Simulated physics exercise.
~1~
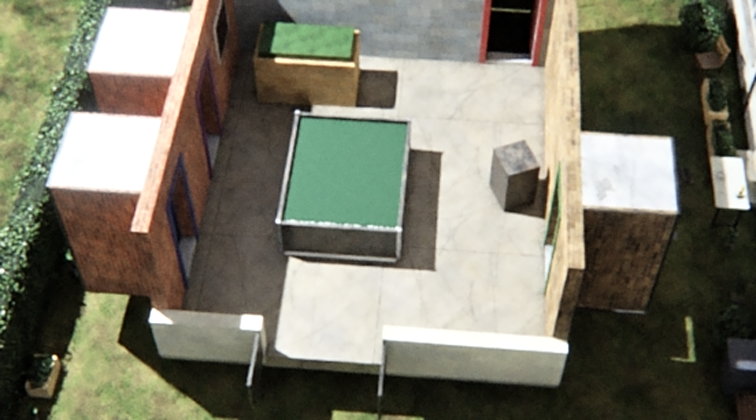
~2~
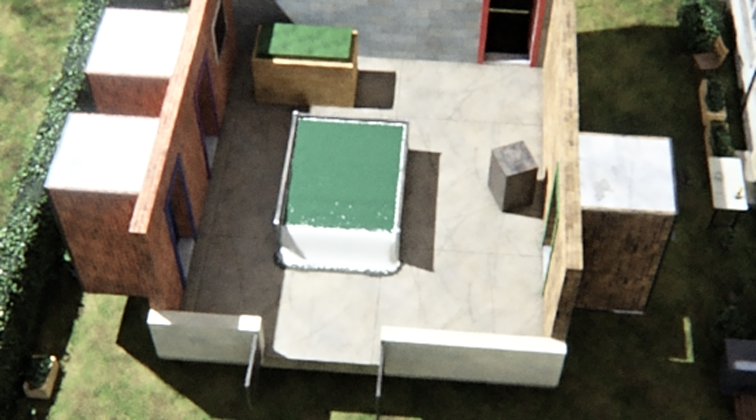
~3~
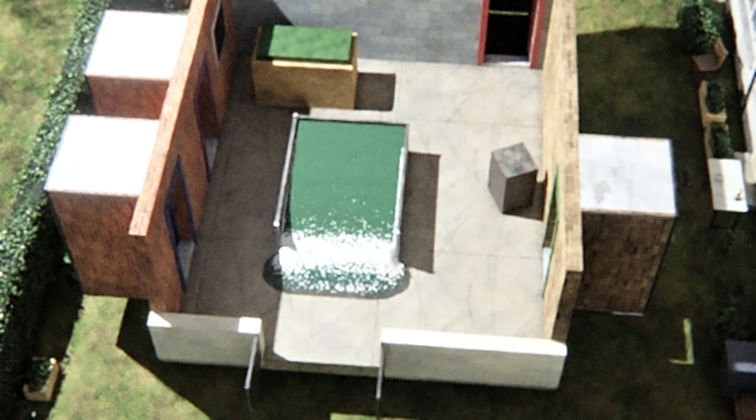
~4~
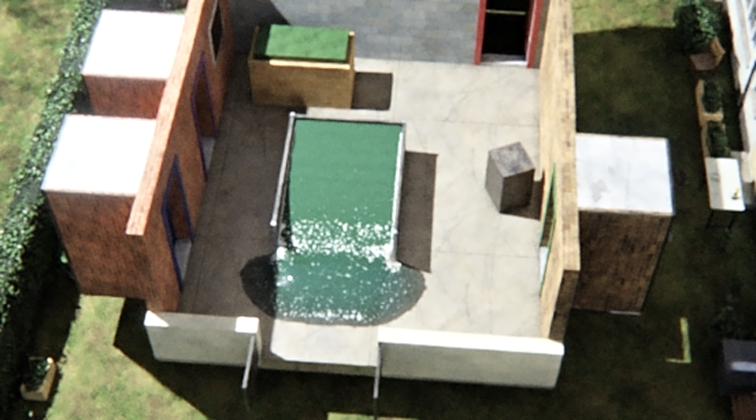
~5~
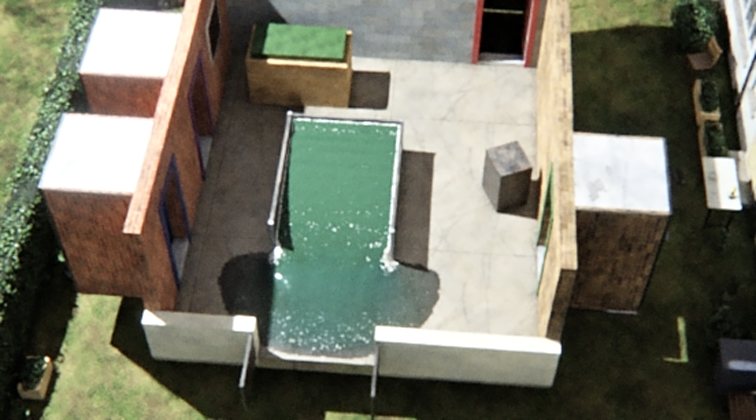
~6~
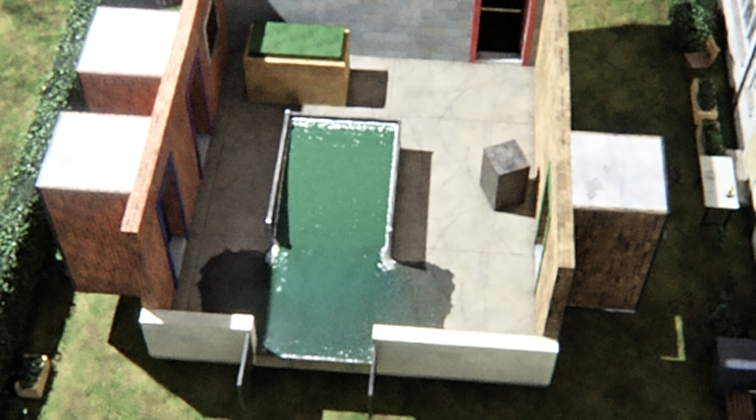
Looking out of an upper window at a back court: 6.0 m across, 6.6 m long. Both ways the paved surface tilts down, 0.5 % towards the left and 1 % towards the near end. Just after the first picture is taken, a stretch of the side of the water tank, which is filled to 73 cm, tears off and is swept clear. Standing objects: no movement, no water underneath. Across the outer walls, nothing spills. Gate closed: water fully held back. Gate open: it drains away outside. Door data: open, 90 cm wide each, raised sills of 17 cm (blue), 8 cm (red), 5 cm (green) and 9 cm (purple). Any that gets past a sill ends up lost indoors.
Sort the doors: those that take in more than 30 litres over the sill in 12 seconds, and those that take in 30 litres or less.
Sorted: The blue door takes in 30 litres or less; the red door takes in 30 litres or less; the green door takes in 30 litres or less; the purple door takes in 30 litres or less.
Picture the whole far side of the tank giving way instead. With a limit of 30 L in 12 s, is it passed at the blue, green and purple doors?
Then blue would come out on the low side, green on the low side and purple on the high side.
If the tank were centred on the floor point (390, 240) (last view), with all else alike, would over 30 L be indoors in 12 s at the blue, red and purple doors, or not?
Compared with that limit, blue falls short, red falls short and purple falls short.
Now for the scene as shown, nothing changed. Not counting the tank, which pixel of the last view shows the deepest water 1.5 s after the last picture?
The spot is near (167, 336) in the last view.
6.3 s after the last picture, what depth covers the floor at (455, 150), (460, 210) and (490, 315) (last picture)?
Depth readings in turn - 1, 3, 5 cm.
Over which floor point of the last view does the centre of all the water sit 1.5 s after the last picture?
At about (335, 256).
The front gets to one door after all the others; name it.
Red.
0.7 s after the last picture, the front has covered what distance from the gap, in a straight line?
Roughly 3.8 m.
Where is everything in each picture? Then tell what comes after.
The first picture shows still water, 73 cm deep, in the water tank at (346, 172).
In the second picture, the front is at (400, 263), 1.1 m from the gap at (338, 244); 0.5 m2 of floor is under water; 73 cm left at the back of the water tank.
In the third picture, the front is at (401, 286), 1.2 m from the gap at (338, 248); 1.5 m2 of floor is under water; 73 cm left at the back of the water tank.
In the fourth picture, the front is at (412, 301), 1.6 m from the gap at (335, 249); 3.2 m2 of floor is under water; 73 cm left at the back of the water tank.
In the fifth picture, the front is at a hidden place, 2.0 m from the gap at (332, 248); 5.3 m2 of floor is under water; 69 cm left at the back of the water tank.
In the sixth picture, the front is at a hidden place, 2.4 m from the gap at (330, 247); 6.5 m2 of floor is under water; 62 cm left at the back of the water tank.
Then, 0.7 s after the last picture water covers 25 % of the floor and is deepest (34 cm) near (387, 351); blue door 2 cm at the sill, 0 L in, red door not reached, green door not reached, purple door not reached.
Then, 1.5 s after the last picture water covers 30 % of the floor and is deepest (38 cm) near (167, 336); blue door 9 cm at the sill, 0 L in, red door not reached, green door not reached, purple door not reached.
Then, 2.8 s after the last picture water covers 50 % of the floor and is deepest (22 cm) near (533, 361); blue door 9 cm at the sill, 0 L in, red door not reached, green door 8 cm at the sill, 1 L in, purple door 3 cm at the sill, 0 L in.
Then, 6.3 s after the last picture water covers 80 % of the floor and is deepest (8 cm) near (167, 336); blue door 5 cm at the sill, 0 L in, red door 3 cm at the sill, 0 L in, green door 4 cm at the sill, 6 L in, purple door 4 cm at the sill, 0 L in.
Then, 11.3 s after the last picture water covers 100 % of the floor and is deepest (6 cm) near (357, 144); blue door 4 cm at the sill, 0 L in, red door 3 cm at the sill, 0 L in, green door 3 cm at the sill, 6 L in, purple door 4 cm at the sill, 0 L in.
